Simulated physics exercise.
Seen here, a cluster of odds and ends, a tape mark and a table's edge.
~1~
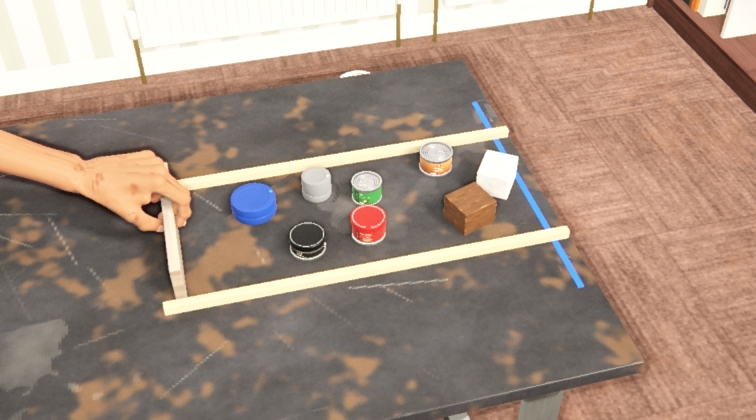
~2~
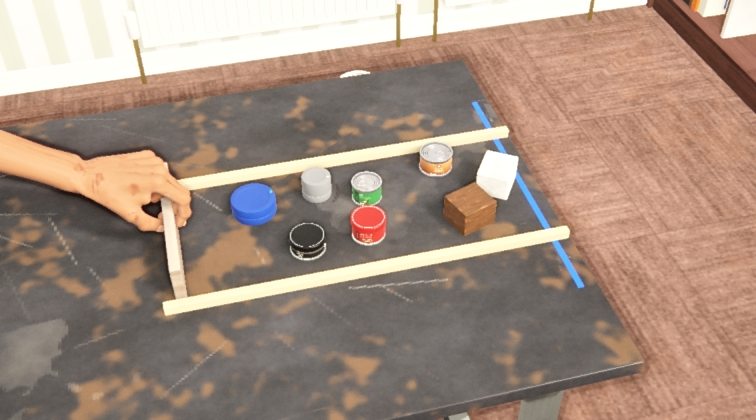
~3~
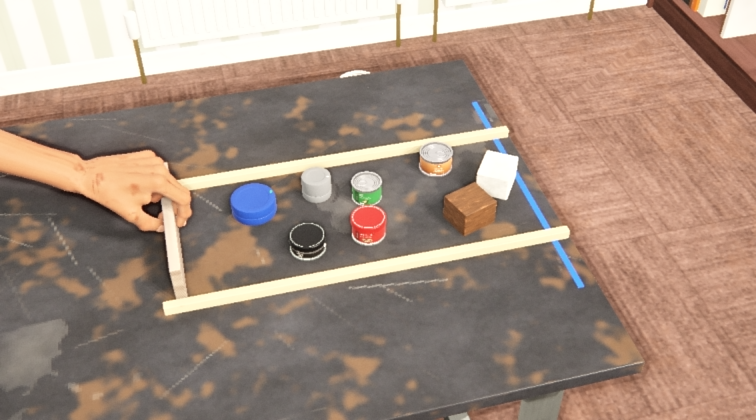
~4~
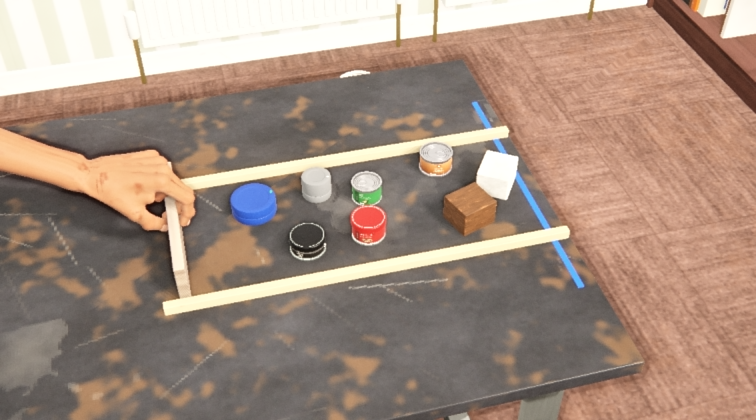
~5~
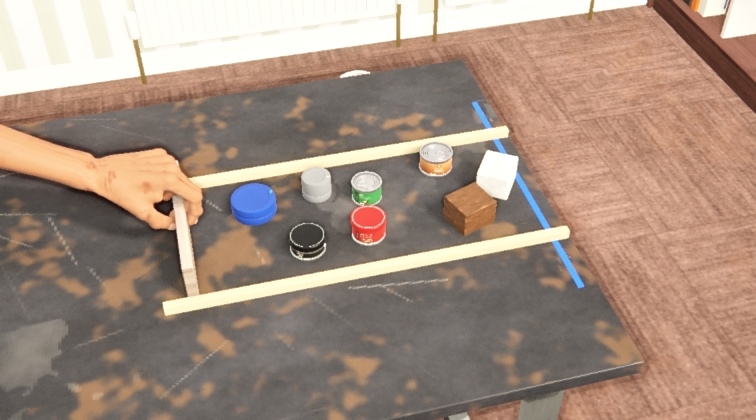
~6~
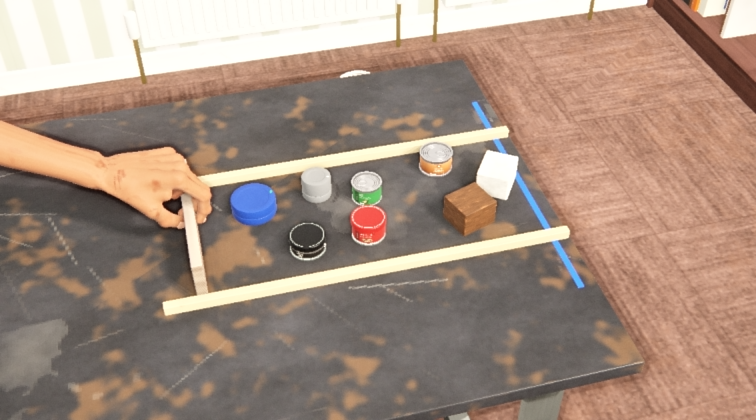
A hand sliding a board slightly right between two wooden strips on a dark table, the tins and blocks staying still.
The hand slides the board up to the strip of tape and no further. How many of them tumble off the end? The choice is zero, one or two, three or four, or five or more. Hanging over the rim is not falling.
The number that fall off is five or more.
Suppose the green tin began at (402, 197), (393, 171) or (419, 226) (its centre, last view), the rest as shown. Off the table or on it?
In that order, it survives; falls; stays on.
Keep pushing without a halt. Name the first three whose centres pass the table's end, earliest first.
Earliest first: The brown block, then the white block, then the red tin.
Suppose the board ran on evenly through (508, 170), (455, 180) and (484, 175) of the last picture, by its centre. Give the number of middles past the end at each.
Past the end: 4, 0 and 2.
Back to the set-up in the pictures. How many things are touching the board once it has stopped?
That makes 3.
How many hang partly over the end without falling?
Overhanging: 3.
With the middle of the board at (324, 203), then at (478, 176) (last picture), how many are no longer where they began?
By then 5, and 8.
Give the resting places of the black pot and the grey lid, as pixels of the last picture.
About (556, 205), and the other about (513, 137).
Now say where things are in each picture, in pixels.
In the first frame, white block (497, 175); brown block (470, 209); orange tin (436, 159); board (172, 229); tape (521, 184).
In the second frame, brown block (470, 209); blue lid (254, 204).
In the third frame, orange tin (436, 159); green tin (367, 190).
In the fourth frame, white block (497, 175); board (175, 229).
In the fifth frame, brown block (470, 209); red tin (369, 226).
In the sixth frame, white block (497, 175); brown block (470, 209); orange tin (436, 159); board (192, 226); tape (521, 184).
Early on, none off yet; white block at rest near (497, 175); brown block at rest near (470, 209); orange tin at rest near (436, 159).
Finally, the number that fall off is five or more; lost, blue lid, red tin, orange tin, brown block and white block.
